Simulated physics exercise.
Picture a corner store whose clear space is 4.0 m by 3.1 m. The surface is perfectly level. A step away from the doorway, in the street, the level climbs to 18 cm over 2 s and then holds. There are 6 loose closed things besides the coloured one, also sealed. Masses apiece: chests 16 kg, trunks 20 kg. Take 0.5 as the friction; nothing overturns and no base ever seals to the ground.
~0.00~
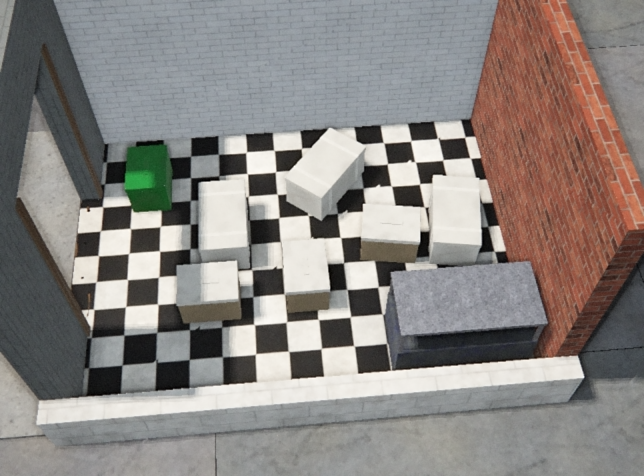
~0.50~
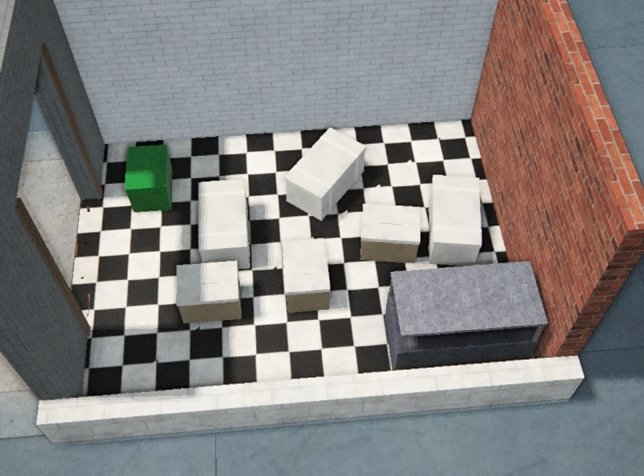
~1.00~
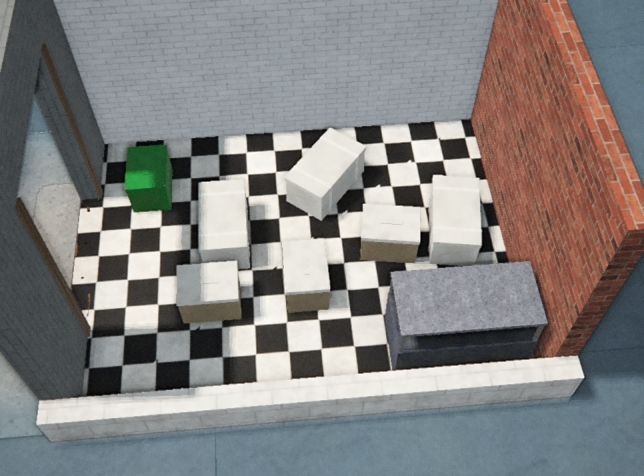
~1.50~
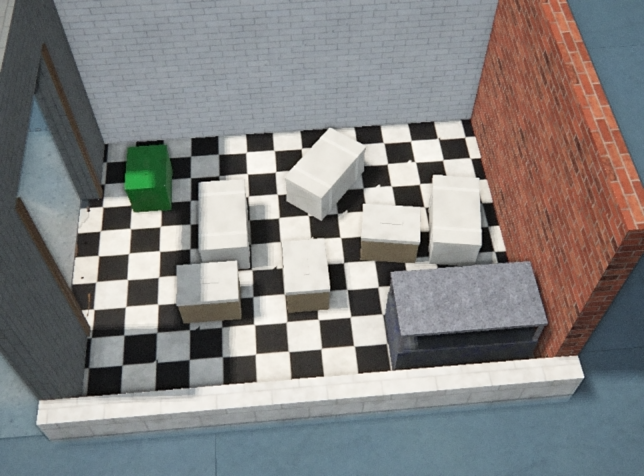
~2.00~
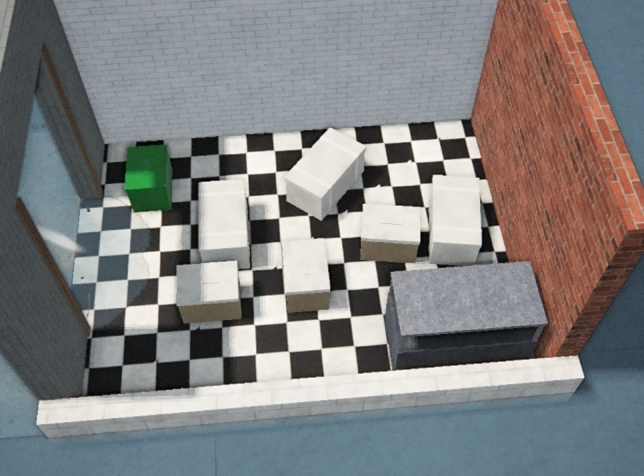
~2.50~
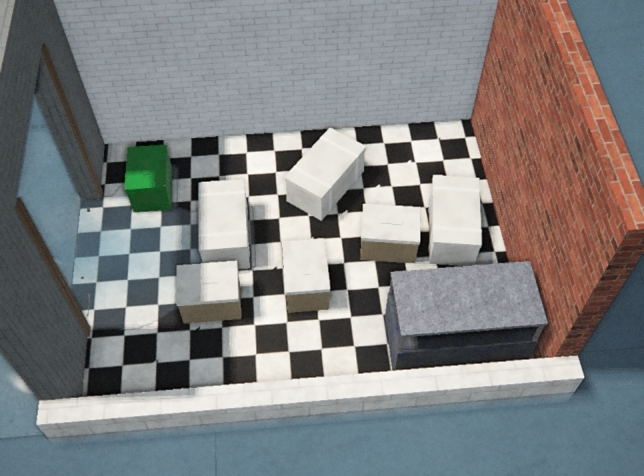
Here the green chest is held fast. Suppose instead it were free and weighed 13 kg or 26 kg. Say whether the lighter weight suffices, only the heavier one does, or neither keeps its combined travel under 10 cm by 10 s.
It needs the heavy one.
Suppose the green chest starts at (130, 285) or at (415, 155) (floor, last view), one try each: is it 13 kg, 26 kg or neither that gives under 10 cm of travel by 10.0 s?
First try none suffices, second try none suffices.
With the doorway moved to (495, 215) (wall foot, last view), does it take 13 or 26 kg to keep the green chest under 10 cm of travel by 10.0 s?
Under that change no listed mass suffices.
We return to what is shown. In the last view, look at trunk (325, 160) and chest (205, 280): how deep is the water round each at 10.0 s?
I'd estimate 16 cm for the first and 15 cm for the second.
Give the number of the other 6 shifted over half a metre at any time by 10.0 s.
The total is 5.
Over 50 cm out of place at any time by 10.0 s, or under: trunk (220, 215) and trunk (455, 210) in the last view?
First above the mark, second within the mark.
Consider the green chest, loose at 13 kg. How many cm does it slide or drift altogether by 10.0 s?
Roughly 140 cm.
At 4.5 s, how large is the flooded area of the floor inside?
I'd put it close to 8.0 m2.
After 3.5 s the green chest would be 10 cm from its start with 13 kg and 0 cm from its start with 26 kg; 5 cm of water round it then.
After 4.5 s the green chest would be 52 cm from its start with 13 kg and 0 cm from its start with 26 kg; 4 cm of water round it then.
After 7.0 s the green chest would be 58 cm from its start with 13 kg and 0 cm from its start with 26 kg; 6 cm of water round it then.
After 10.0 s the green chest would be 40 cm from its start with 13 kg and 0 cm from its start with 26 kg; 9 cm of water round it then.
